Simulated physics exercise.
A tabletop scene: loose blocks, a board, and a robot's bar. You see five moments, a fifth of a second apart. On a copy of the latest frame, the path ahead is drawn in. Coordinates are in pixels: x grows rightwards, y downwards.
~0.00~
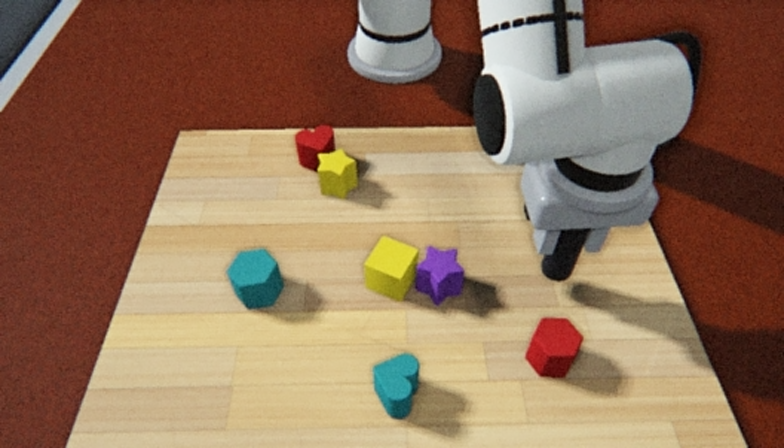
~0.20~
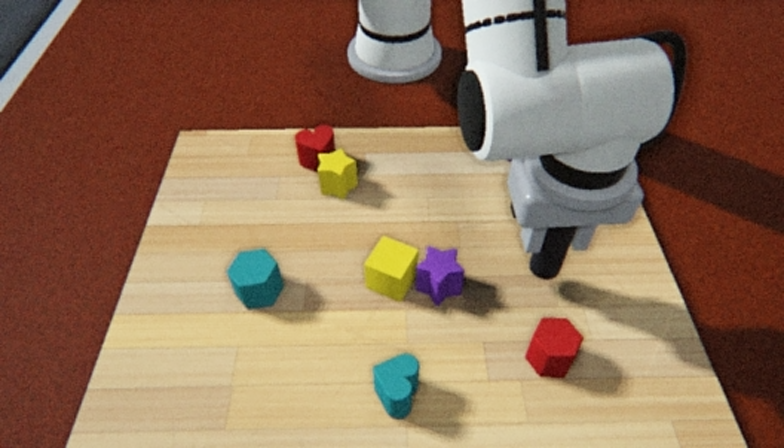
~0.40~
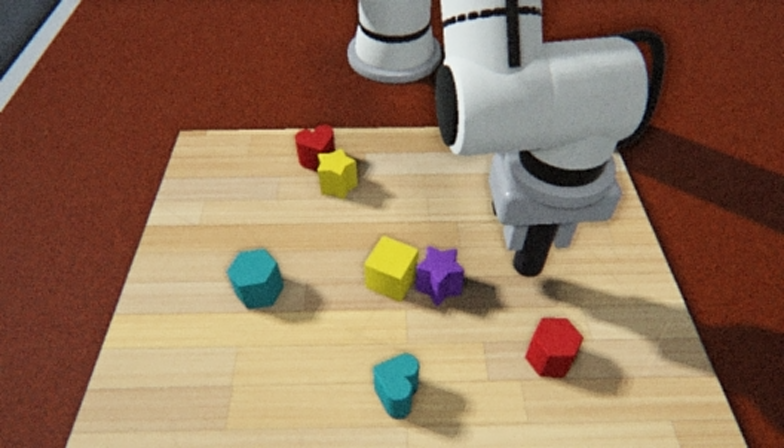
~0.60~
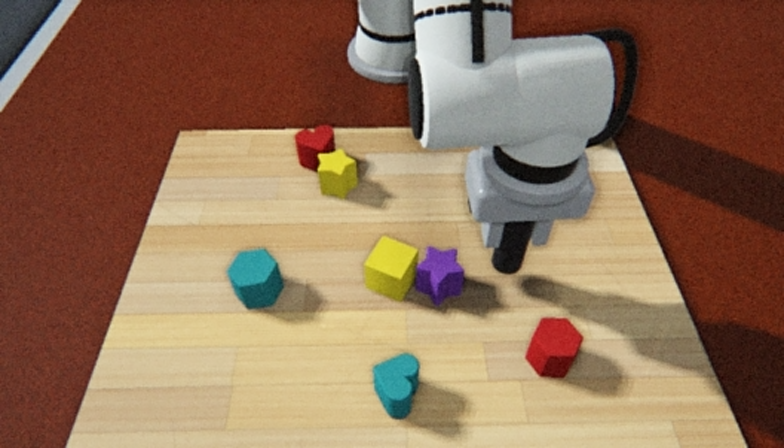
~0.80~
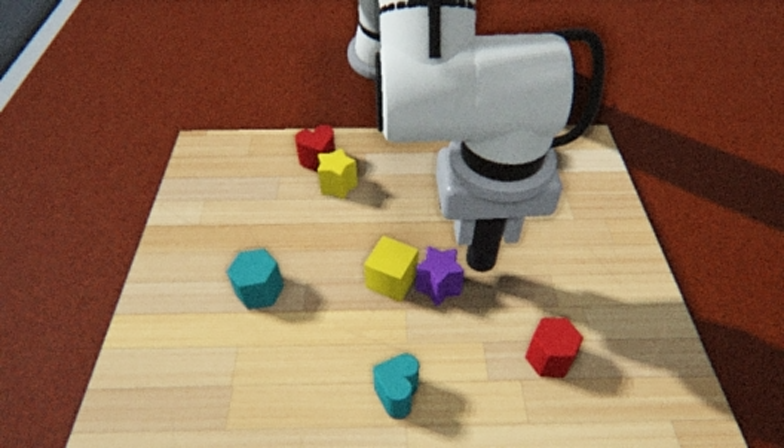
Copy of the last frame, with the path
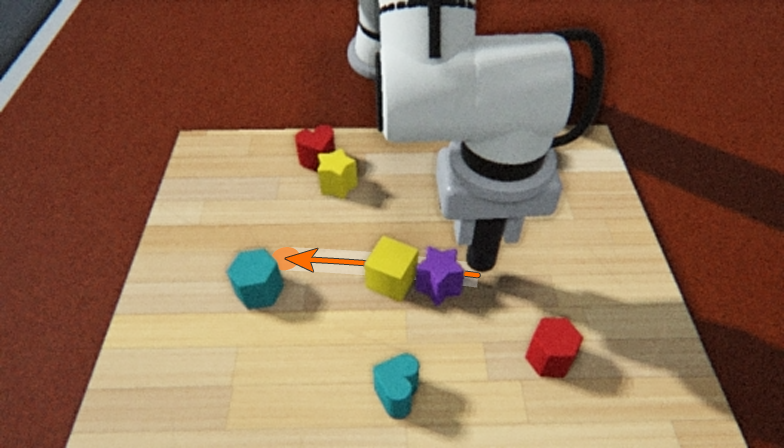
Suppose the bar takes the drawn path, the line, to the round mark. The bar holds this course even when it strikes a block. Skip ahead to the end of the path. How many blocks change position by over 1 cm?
Count: 2.
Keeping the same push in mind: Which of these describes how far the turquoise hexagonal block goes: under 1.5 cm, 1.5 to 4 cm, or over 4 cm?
It's set to move under 1.5 cm.
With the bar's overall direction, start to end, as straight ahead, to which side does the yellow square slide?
My answer: Left.
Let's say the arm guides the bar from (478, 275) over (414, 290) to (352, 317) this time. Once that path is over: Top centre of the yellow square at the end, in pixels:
(294, 258)
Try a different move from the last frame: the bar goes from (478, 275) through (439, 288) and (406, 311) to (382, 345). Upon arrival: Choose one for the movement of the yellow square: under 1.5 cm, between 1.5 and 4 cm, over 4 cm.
I reckon it covers more than 4 cm.
Path on the board, from (478, 275) through (413, 268) and (349, 262) to (285, 258).
On the path given first. One third of the way, bar at (412, 254); yellow square at (346, 261), turned 30° anticlockwise; purple star-shaped block at (387, 259), turned 30° anticlockwise.
Two thirds of the way, bar at (346, 248); turquoise hexagonal block at (248, 267); yellow square at (295, 280), turned 60° anticlockwise; purple star-shaped block at (332, 261), turned 60° anticlockwise.
At the end, bar at (282, 245); turquoise hexagonal block at (248, 267); yellow square at (281, 290), turned 90° anticlockwise; purple star-shaped block at (307, 259), turned 100° anticlockwise.
